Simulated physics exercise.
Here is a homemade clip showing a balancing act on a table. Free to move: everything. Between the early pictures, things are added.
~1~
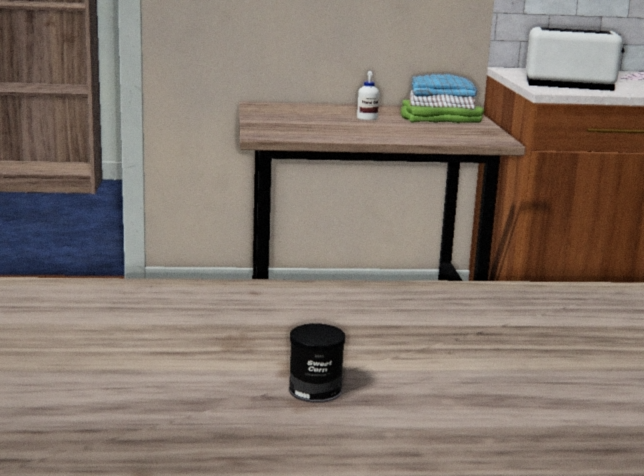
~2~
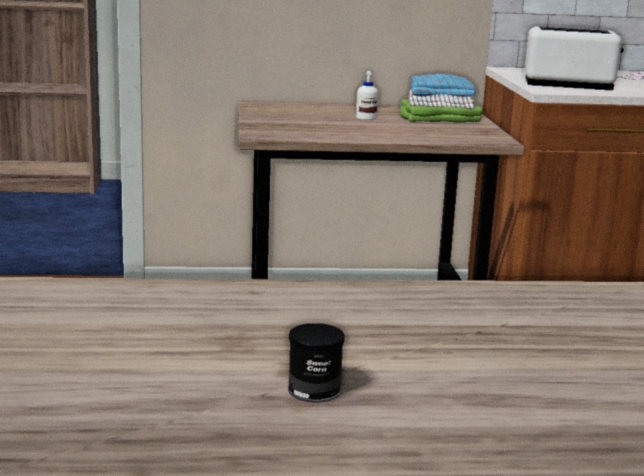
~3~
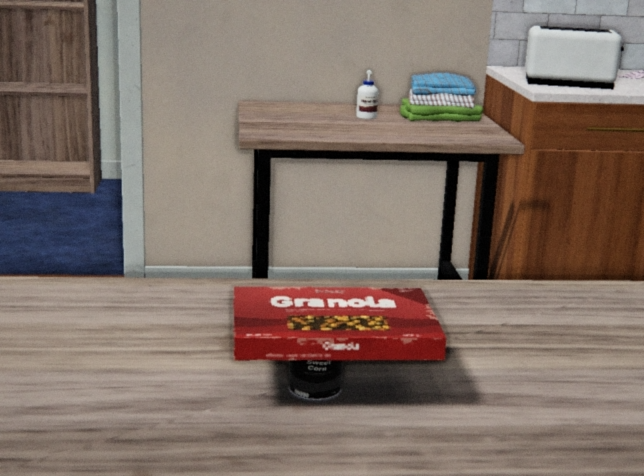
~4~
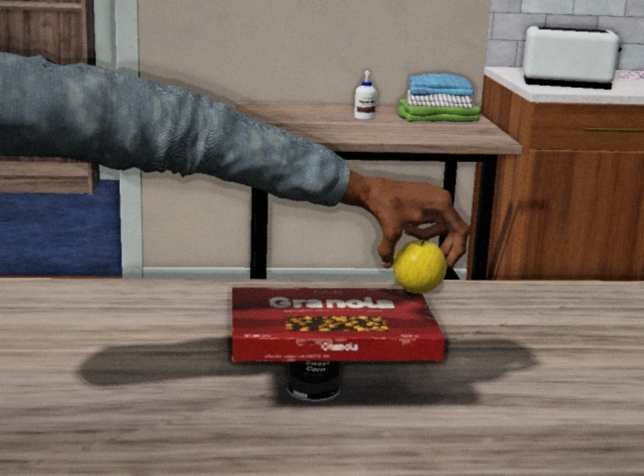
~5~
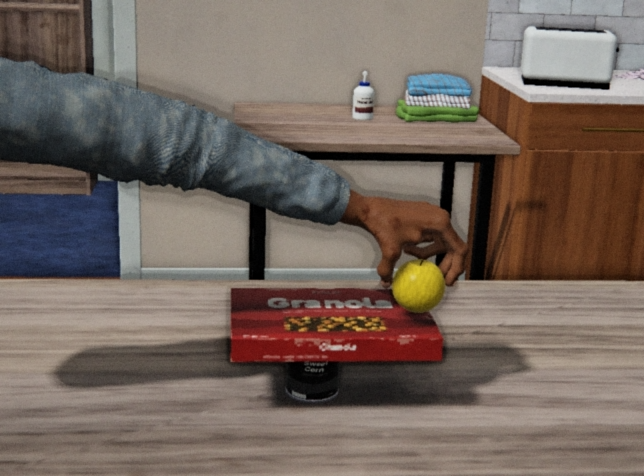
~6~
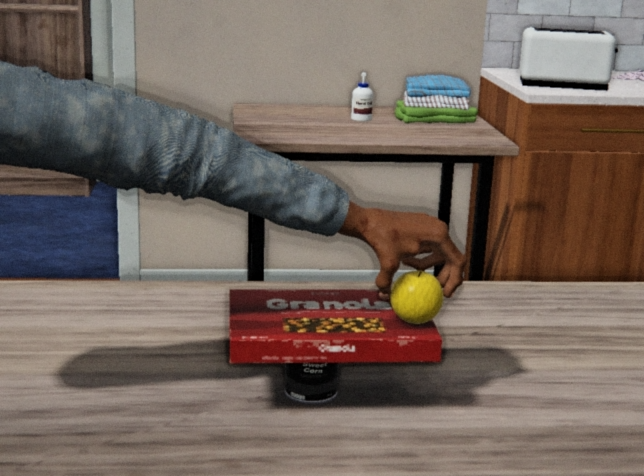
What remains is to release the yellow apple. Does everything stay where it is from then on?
No - the stack is left disturbed.
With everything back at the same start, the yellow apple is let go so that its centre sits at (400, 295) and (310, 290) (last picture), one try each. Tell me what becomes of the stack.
First case: It collapses; second case: It remains standing.
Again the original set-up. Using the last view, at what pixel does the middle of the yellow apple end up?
Roughly pixel (525, 382) in the last picture.
Then, 0.40 s after the last picture, yellow apple now fallen; red packet tipped 38° from how it was.
Then, 0.50 s after the last picture, red packet tipped 38° from how it was.
Then, 0.60 s after the last picture, red packet tipped 29° from how it was; black tin slid a little.
Then, 0.90 s after the last picture, red packet now fallen; black tin slid a little.
At rest, fallen, yellow apple and red packet; black tin in place. Seen from the same camera at the end, yellow apple near (525, 382). The stack comes apart.
